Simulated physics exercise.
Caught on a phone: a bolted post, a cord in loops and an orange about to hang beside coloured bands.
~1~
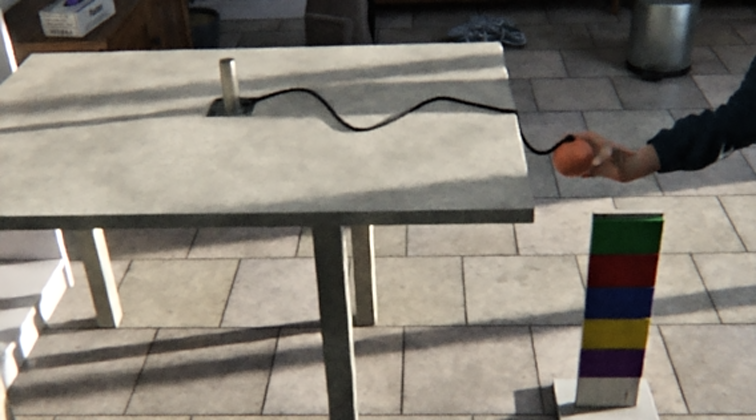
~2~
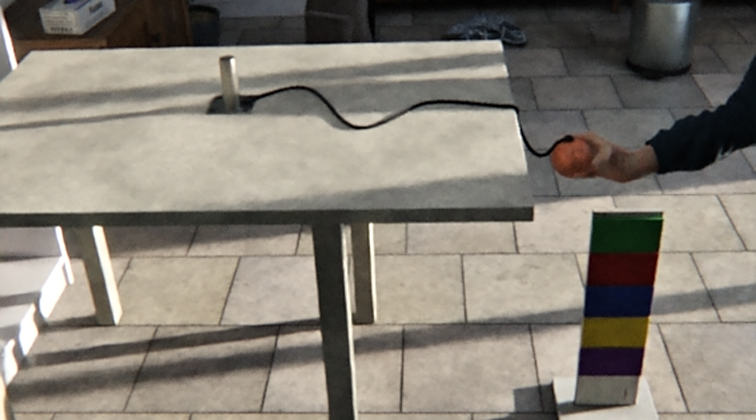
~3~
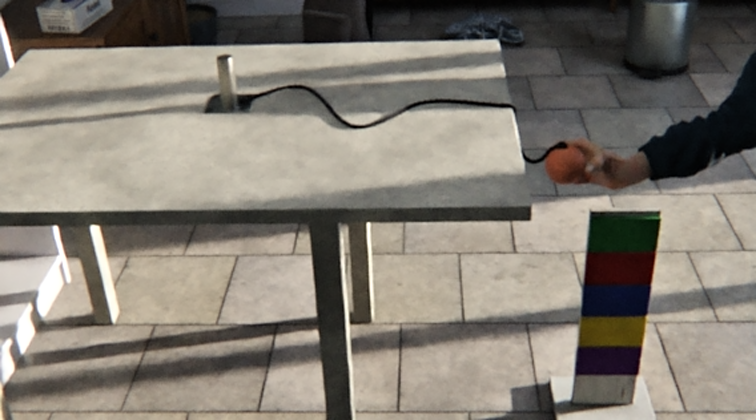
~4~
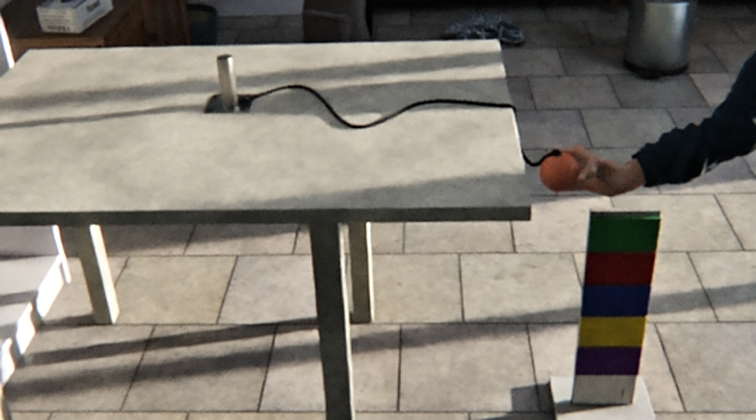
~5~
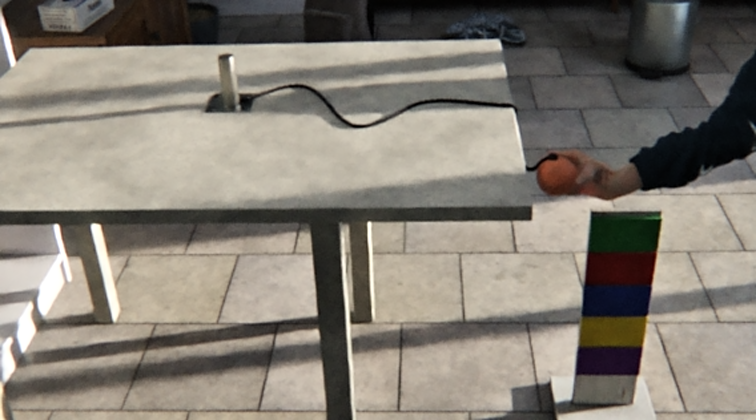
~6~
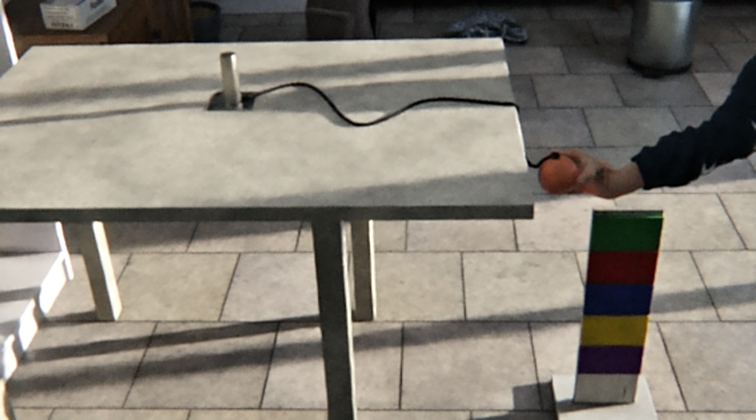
In the video, a hand holds an orange on a dark cord that runs in curves across a pale table from a short post, and moves it slightly left and down, above and beside a stand with coloured bands.
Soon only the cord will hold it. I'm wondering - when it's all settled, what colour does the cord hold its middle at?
It's at blue.
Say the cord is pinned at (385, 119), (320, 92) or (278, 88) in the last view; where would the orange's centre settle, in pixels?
In order of the tries: About (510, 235), then (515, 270), then (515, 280).
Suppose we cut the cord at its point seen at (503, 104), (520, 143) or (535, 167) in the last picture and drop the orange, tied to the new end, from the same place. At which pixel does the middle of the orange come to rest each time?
First (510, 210), then (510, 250), then (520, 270).
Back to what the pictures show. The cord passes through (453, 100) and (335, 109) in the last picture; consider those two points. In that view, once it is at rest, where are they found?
In that view they sit near (515, 136) and near (386, 103).
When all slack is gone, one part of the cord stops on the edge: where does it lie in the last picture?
About (427, 101).
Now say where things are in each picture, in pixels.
The first frame shows orange (573, 158); green (627, 238); red (623, 272); blue (620, 304); yellow (616, 335); purple (612, 364).
The second frame shows orange (572, 158); cord through (278, 91) (328, 105) (376, 125) (439, 102) (517, 122).
The third frame shows orange (565, 165).
The fourth frame shows orange (559, 173); cord through (276, 90) (326, 104) (373, 125) (437, 101) (514, 122).
The fifth frame shows orange (556, 177).
The sixth frame shows orange (558, 175); cord through (279, 88) (329, 102) (376, 123) (440, 100) (517, 120).
Early on, orange near (482, 287); level with blue.
Midway, orange near (526, 284); level with blue.
Finally, orange near (510, 286); level with blue. Its centre hangs level with the blue band.
